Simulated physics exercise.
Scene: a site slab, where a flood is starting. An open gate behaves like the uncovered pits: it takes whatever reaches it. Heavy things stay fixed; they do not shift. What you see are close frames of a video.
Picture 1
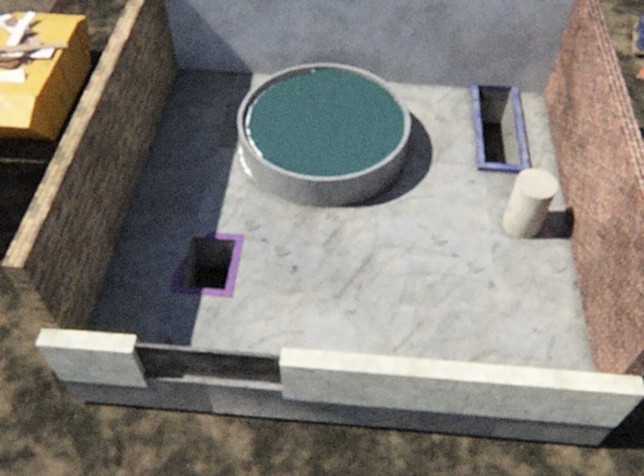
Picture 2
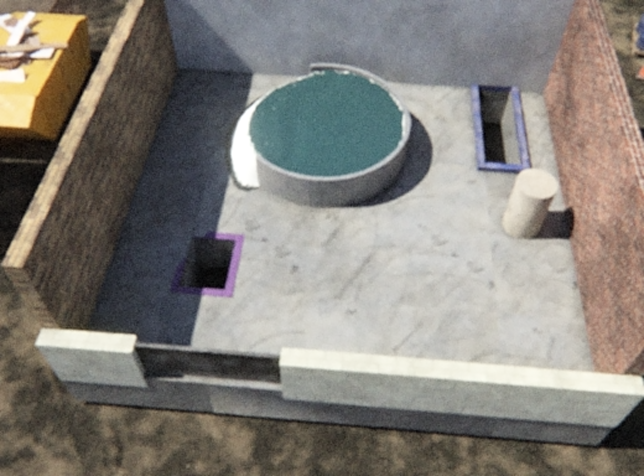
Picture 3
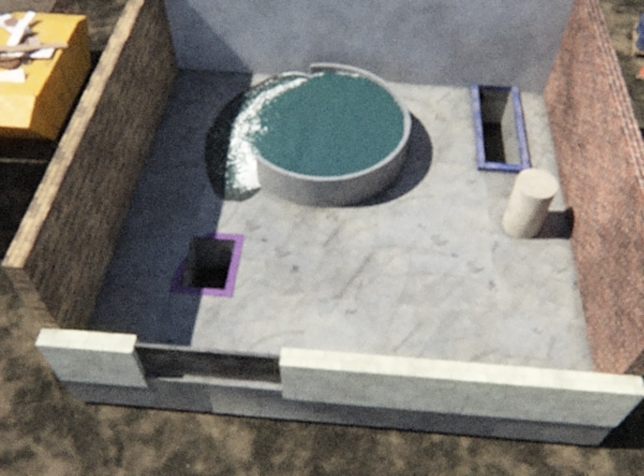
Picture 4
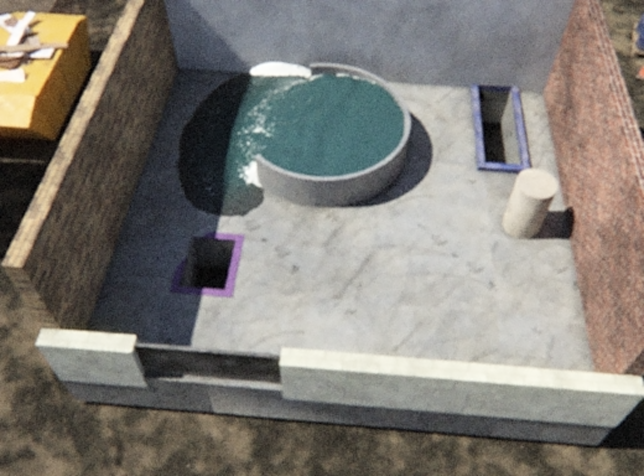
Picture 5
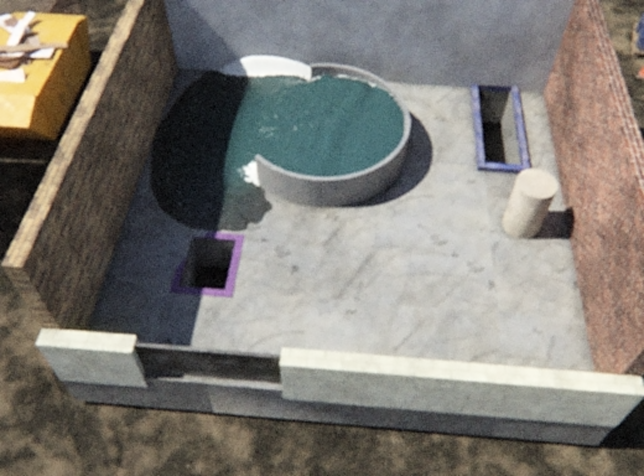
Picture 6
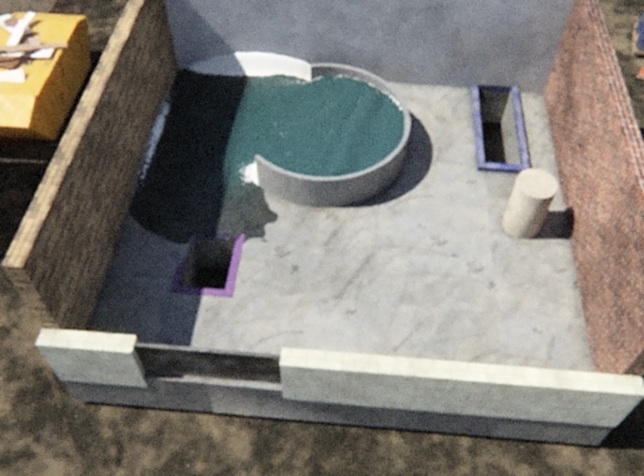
On a walled concrete slab, a round grey pool of teal water stands full beside a purple-edged pit, a blue-edged pit and a pale cylinder. The pool's left side opens and water pours out, then spreads left and forward in a dark sheet across the floor towards the left wall.
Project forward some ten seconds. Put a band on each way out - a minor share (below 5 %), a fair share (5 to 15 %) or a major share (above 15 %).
Bands: Gate: A minor share; purple pit: A major share; blue pit: A minor share.
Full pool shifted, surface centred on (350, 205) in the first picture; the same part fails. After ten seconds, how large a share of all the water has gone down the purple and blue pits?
The purple pit gets 30 per cent and the blue pit 8 per cent.
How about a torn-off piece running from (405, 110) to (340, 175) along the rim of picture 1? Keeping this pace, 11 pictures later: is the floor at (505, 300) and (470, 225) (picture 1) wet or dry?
Going one by one: Sodden and then sodden.
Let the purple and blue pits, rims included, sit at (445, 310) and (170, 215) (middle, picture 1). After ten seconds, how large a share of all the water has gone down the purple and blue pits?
Breakdown: Purple 6%, blue 20%.
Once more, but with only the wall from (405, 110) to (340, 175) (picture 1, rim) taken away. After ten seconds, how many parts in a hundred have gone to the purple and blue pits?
In per cent: Purple 10, blue 14.
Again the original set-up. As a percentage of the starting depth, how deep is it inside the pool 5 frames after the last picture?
Around 60 percent.
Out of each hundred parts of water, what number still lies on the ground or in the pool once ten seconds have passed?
I'd say roughly 78 percent.
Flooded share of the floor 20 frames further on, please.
My guess is around 45 in a hundred.
A moment on, water covers 25 % of the floor; the gate 0 %, the purple pit 0 %, the blue pit 0 %.
Next, water covers 30 % of the floor; the gate 0 %, the purple pit 0 %, the blue pit 0 %.
Then, water covers 45 % of the floor; the gate 0 %, the purple pit 4 %, the blue pit 0 %.
Later, water covers 80 % of the floor; the gate 0 %, the purple pit 14 %, the blue pit 1 %.
In the end, water covers 95 % of the floor; the gate 0 %, the purple pit 21 %, the blue pit 1 %.
